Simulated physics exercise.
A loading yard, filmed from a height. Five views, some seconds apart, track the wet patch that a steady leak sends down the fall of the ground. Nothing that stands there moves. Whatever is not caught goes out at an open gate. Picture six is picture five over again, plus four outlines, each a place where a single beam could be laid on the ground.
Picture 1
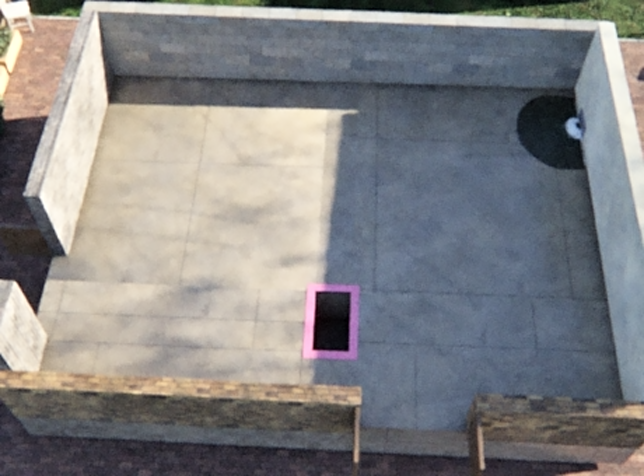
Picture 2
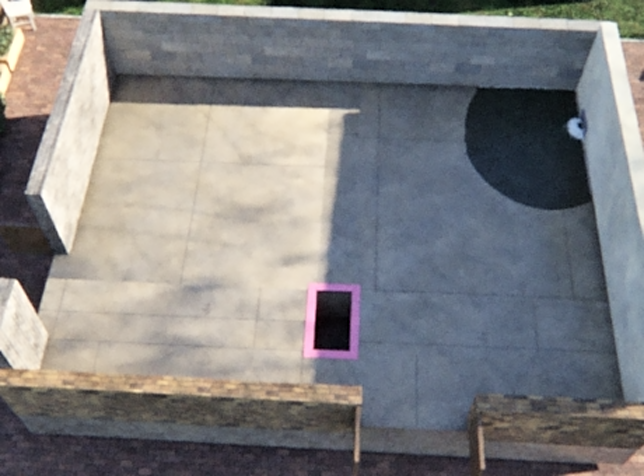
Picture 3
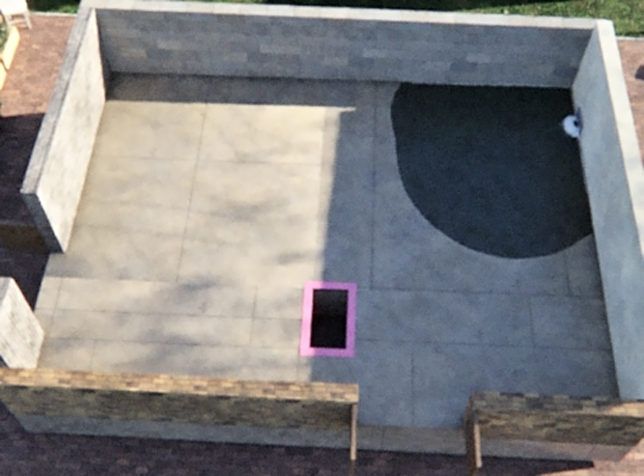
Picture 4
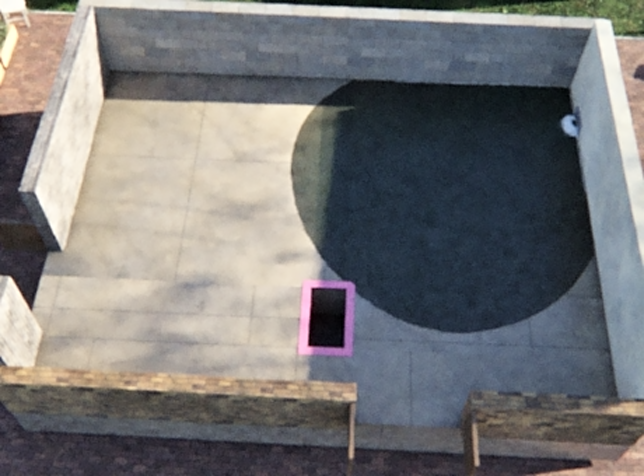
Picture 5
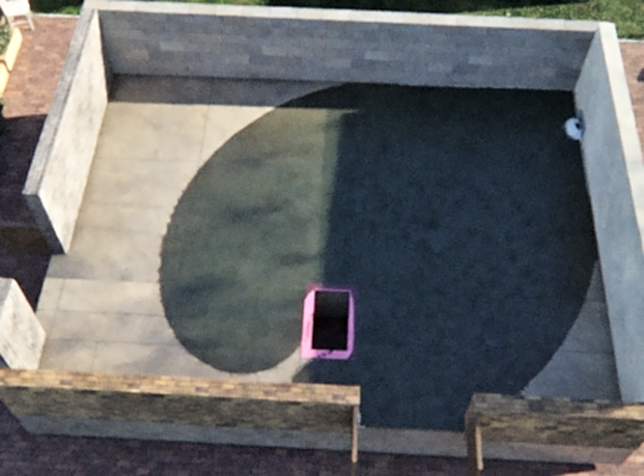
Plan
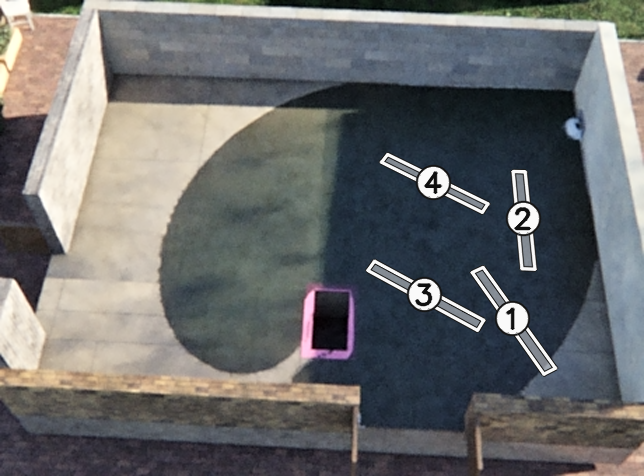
In a walled yard, dark water spreads from the upper right and reaches the pink gully.
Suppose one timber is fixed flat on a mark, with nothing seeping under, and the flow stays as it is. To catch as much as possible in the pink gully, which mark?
Choose 1.
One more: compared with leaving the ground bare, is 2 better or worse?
Spot 2 is worse.
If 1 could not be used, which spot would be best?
That would be 2.
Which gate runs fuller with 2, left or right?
The left one.
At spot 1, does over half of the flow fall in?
No.
On the marked copy, 1 from (477, 269) to (549, 371); 2 from (528, 268) to (519, 171); 3 from (371, 265) to (480, 325); 4 from (384, 158) to (485, 208).
If 1 is chosen, about 25 % of the stream runs into the pink gully, about 73 % out by the gates.
If 2 is chosen, about 18 % of the stream runs into the pink gully, about 80 % out by the gates.
If 3 is chosen, about 8 % of the stream runs into the pink gully, about 90 % out by the gates.
If 4 is chosen, about 7 % of the stream runs into the pink gully, about 90 % out by the gates.
